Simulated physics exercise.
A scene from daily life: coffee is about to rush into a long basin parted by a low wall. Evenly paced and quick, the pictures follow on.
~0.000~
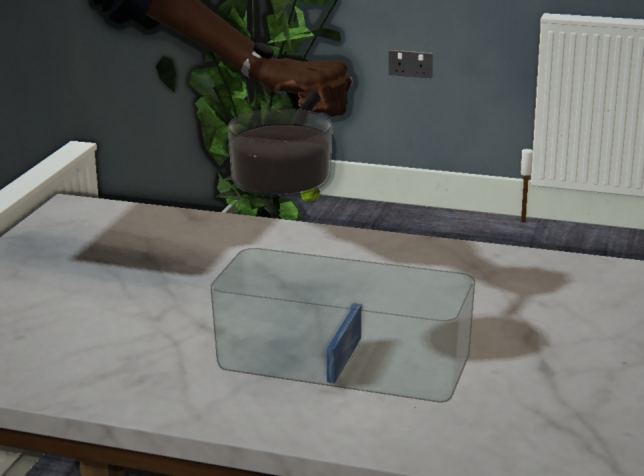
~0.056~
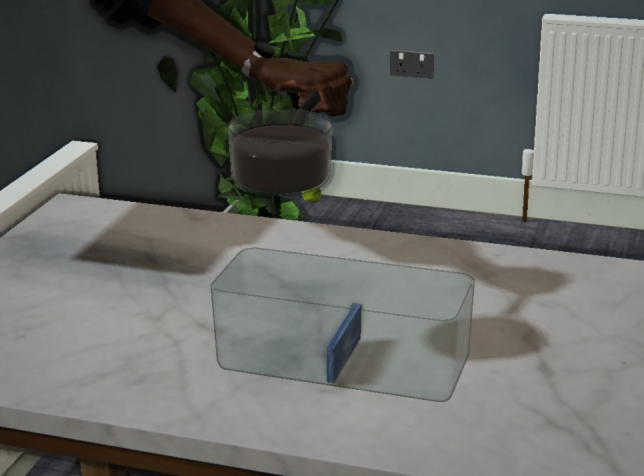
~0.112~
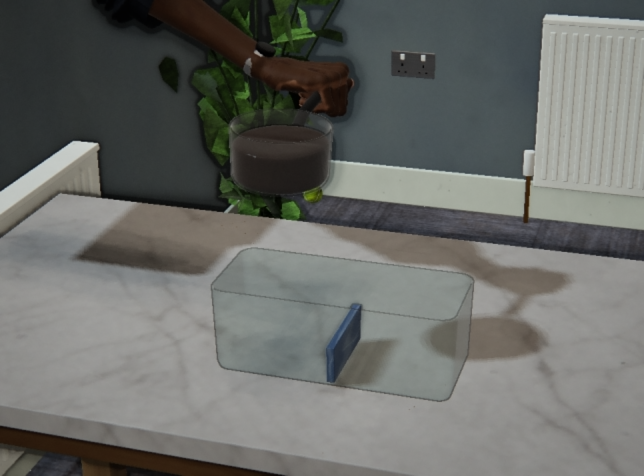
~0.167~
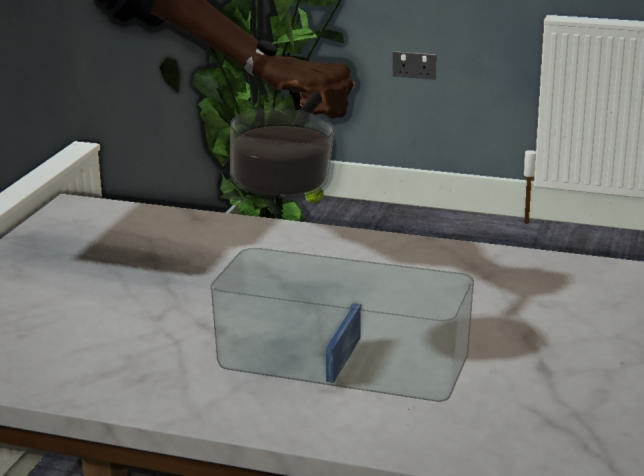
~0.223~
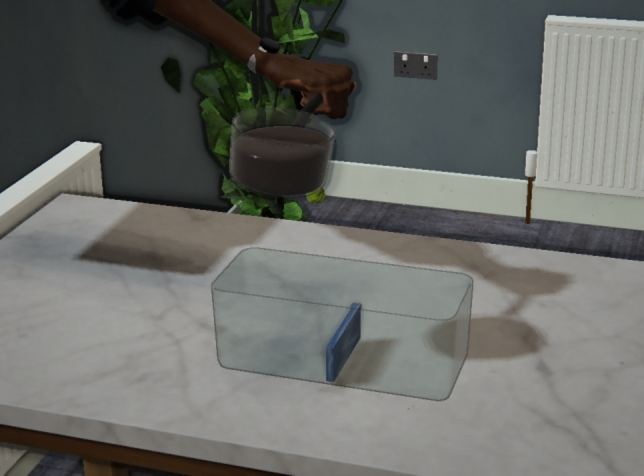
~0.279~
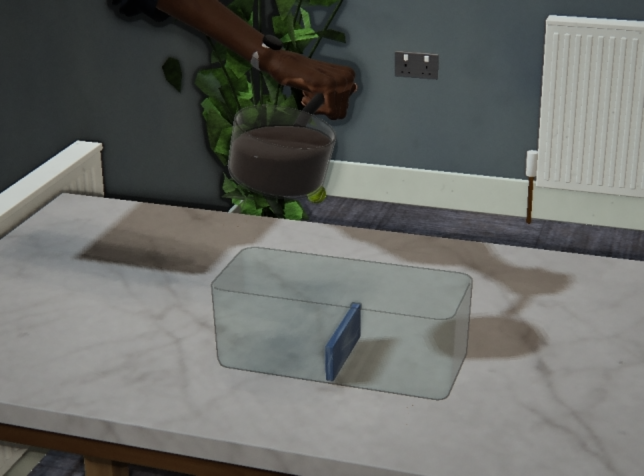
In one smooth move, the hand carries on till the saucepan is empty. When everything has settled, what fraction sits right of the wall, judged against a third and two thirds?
Outstrips two thirds.
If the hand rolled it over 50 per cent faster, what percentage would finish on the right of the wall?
Something like 95 in a hundred.
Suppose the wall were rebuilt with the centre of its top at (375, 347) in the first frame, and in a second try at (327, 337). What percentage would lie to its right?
Around 60 percent in try one and around 90 percent in try two.
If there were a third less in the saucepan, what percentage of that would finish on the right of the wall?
I'd say roughly 90 percent.
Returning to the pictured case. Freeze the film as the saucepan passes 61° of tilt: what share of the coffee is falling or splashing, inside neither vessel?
That comes to near 25 percent.
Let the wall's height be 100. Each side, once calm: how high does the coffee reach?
The left side sits at 0 per cent and the right side at 60.
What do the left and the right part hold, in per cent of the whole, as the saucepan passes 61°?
Left: Some 0 %. Right: Some 5 %.
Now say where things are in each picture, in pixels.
In the first frame, it leans 0°; its right rim is at (329, 131); the coffee meets the walls at (236, 135) and (328, 145); the long basin's rim runs from (226, 269) to (466, 299); the wall's top is at (345, 327).
In the second frame, it leans 1°; its right rim is at (329, 132); the coffee meets the walls at (237, 135) and (328, 145).
In the third frame, it leans 2°; its right rim is at (330, 133); the coffee meets the walls at (237, 136) and (328, 145).
In the fourth frame, it leans 5°; its right rim is at (330, 136); the coffee meets the walls at (237, 136) and (329, 146).
In the fifth frame, it leans 8°; its right rim is at (332, 139); the coffee meets the walls at (238, 135) and (330, 146).
In the sixth frame, it leans 12°; its right rim is at (332, 143); the coffee meets the walls at (238, 136) and (331, 147).
A moment on, the saucepan is tipped part way and 70 per cent is still to pour, 0 is left of the wall and 4 right of it.
Next, the saucepan is tipped on its side and 19 per cent is still to pour, 1 is left of the wall and 62 right of it.
Then the saucepan is tipped on its side and 3 per cent is still to pour, 2 is left of the wall and 90 right of it.
Later the saucepan is tipped on its side and 0 per cent is still to pour, 3 is left of the wall and 95 right of it.
At rest 4 per cent lies left of the wall, 95 right of it and 1 outside.
